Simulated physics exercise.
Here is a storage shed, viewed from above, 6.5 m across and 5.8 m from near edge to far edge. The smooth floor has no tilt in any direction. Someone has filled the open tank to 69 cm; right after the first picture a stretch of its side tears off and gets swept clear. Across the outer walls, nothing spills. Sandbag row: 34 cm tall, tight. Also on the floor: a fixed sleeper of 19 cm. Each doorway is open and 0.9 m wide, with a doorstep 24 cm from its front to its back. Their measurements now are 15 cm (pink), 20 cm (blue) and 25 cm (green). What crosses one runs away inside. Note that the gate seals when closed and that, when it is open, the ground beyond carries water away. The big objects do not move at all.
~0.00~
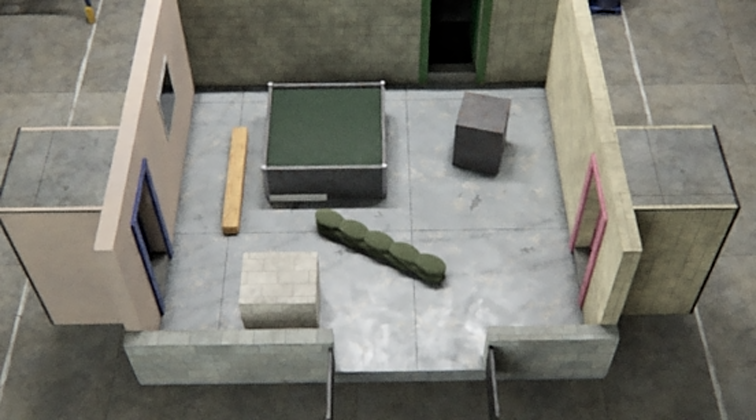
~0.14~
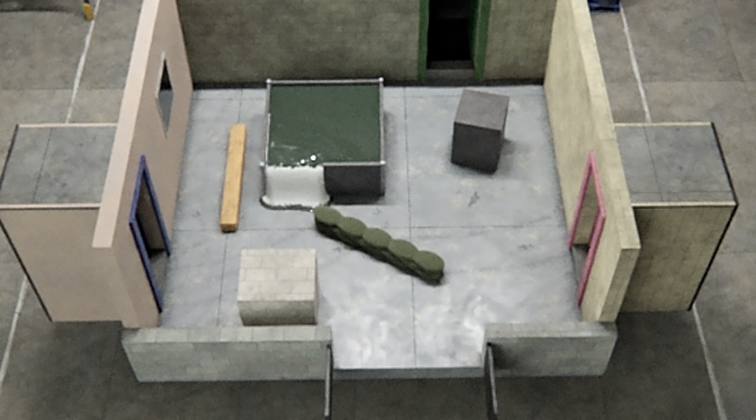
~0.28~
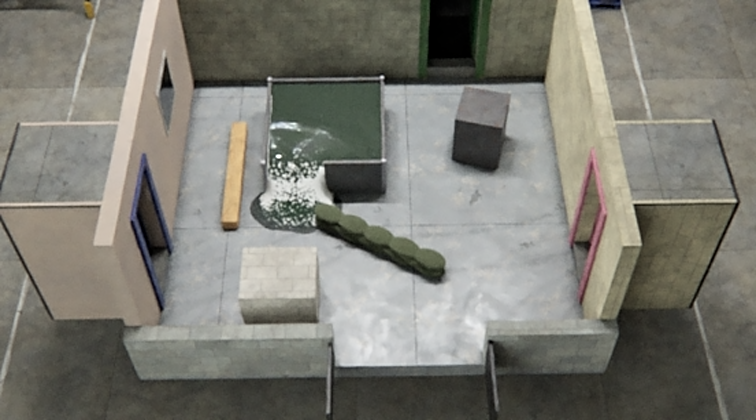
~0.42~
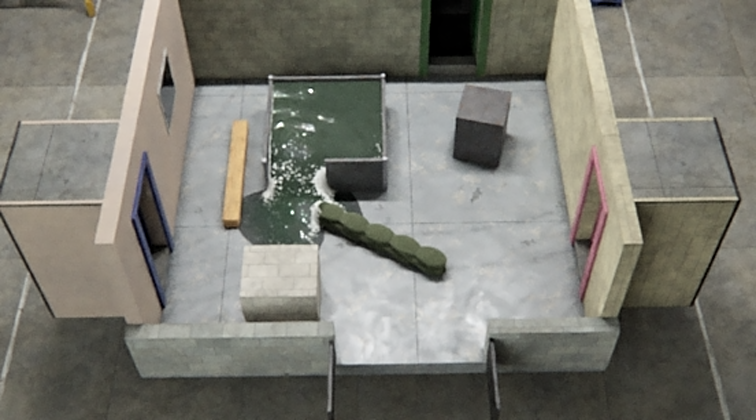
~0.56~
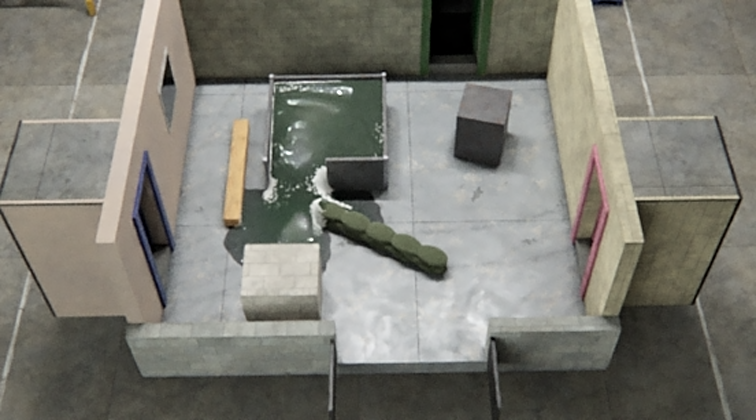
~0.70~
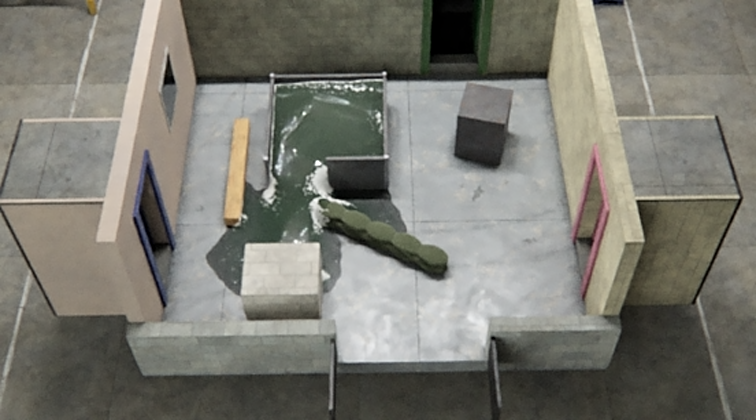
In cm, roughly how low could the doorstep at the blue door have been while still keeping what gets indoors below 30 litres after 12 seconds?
About 24 cm.
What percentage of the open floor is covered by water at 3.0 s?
I'd estimate about 50 percent.
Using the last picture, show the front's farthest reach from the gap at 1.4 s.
The farthest wet point is roughly at (158, 351) in the last view.
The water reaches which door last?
Door: Green.
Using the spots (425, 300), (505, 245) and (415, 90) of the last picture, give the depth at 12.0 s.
The depths come to about 5, 4 and 6 cm.
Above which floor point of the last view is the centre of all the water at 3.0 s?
Approximately (310, 215).
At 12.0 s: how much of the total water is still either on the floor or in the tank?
I'd estimate some 82 in a hundred.
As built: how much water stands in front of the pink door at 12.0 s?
You'd measure close to 5.0 cm there.
After 1.4 s water covers 25 % of the floor, deepest (42 cm) near (272, 269); it has not reached the blue door.
After 3.0 s water covers 50 % of the floor, deepest (30 cm) near (158, 351); 26 cm at the blue door, 38 litres in over its 20 cm doorstep.
After 12.0 s water covers 95 % of the floor, deepest (12 cm) near (547, 73); 8 cm at the blue door, 66 litres in over its 20 cm doorstep.
At the blue door as built, the water arrived by 1.5 s and peaked near 26 cm at 3.0 s.
Run again over the same 12 s with other heights there, 49 litres in over 21.5 cm, 8 litres over 29 cm. The limit of 30 litres is kept from about 24 cm up.
